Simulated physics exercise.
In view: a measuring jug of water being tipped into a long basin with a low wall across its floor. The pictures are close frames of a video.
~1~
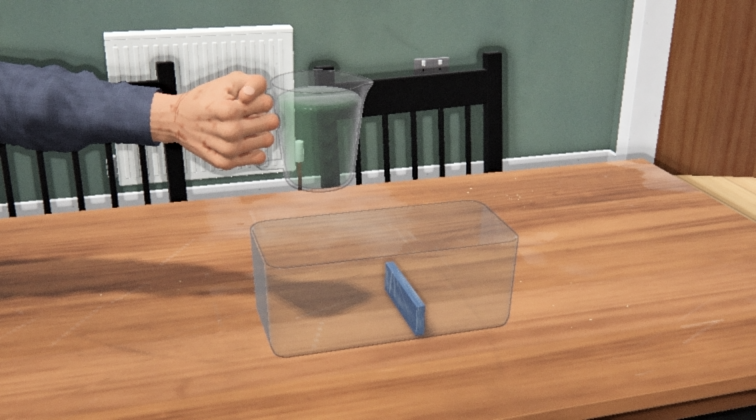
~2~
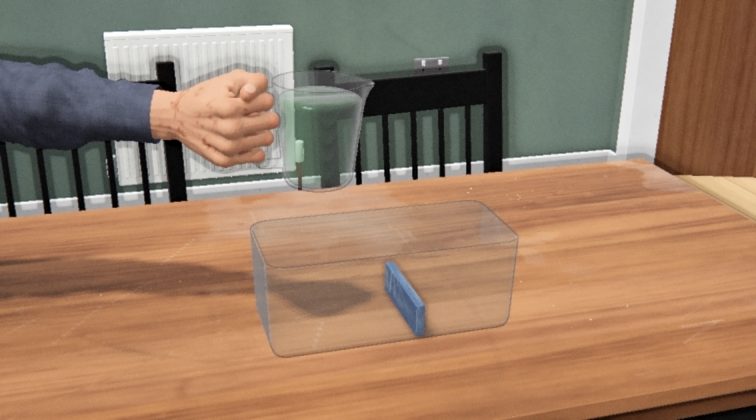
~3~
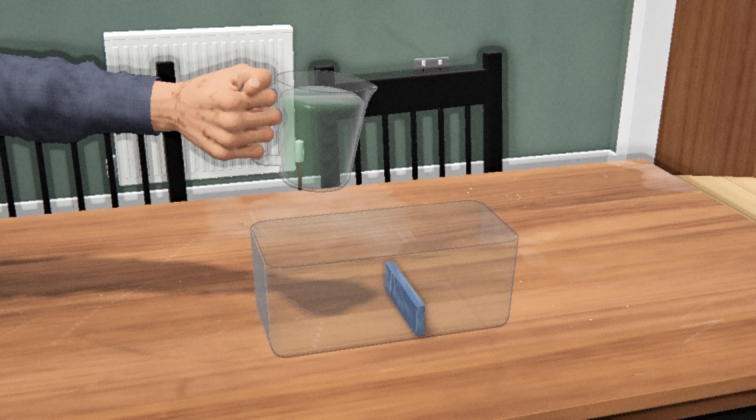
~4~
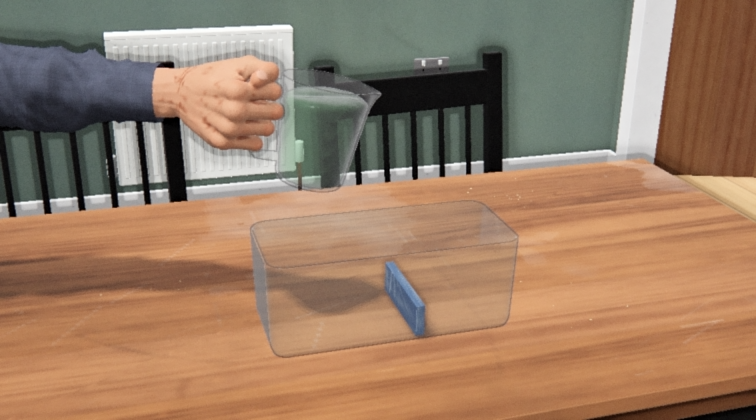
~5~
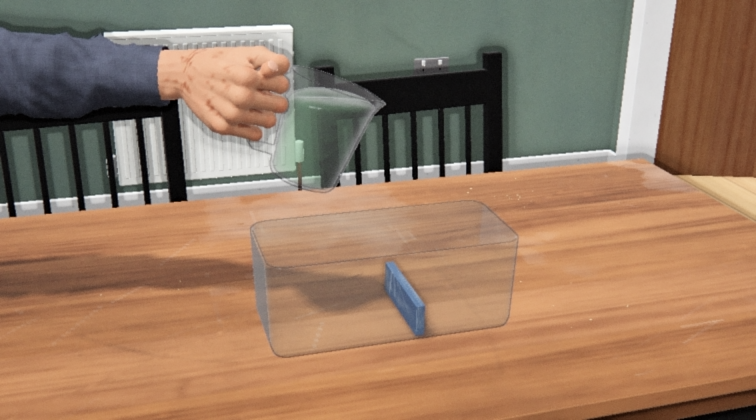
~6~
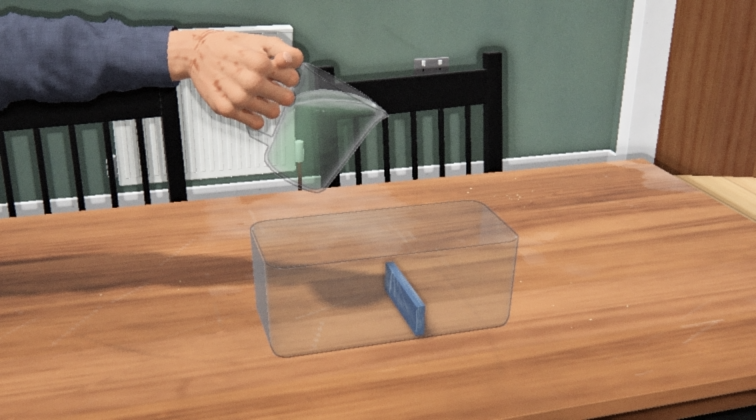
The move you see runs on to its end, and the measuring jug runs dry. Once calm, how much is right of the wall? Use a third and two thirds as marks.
In the end over two thirds is right of the wall.
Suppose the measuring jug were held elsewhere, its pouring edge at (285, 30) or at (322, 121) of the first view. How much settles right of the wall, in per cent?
The first gives 10 %, the second 5 %.
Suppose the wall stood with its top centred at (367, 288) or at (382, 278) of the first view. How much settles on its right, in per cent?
First some 95, then 95 per cent.
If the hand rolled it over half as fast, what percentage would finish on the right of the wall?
Close to 95 per cent.
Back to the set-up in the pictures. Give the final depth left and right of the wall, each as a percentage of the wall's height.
Left: 0 %. Right: 90 %.
A moment on, the measuring jug is tipped on its side and 59 per cent is still to pour, 0 is left of the wall and 14 right of it.
Next, the measuring jug is tipped on its side and 22 per cent is still to pour, 2 is left of the wall and 57 right of it.
Then the measuring jug is tipped on its side and 6 per cent is still to pour, 5 is left of the wall and 83 right of it.
Later the measuring jug is tipped on its side and 1 per cent is still to pour, 5 is left of the wall and 91 right of it.
At rest 7 per cent lies left of the wall, 92 right of it and 1 outside.
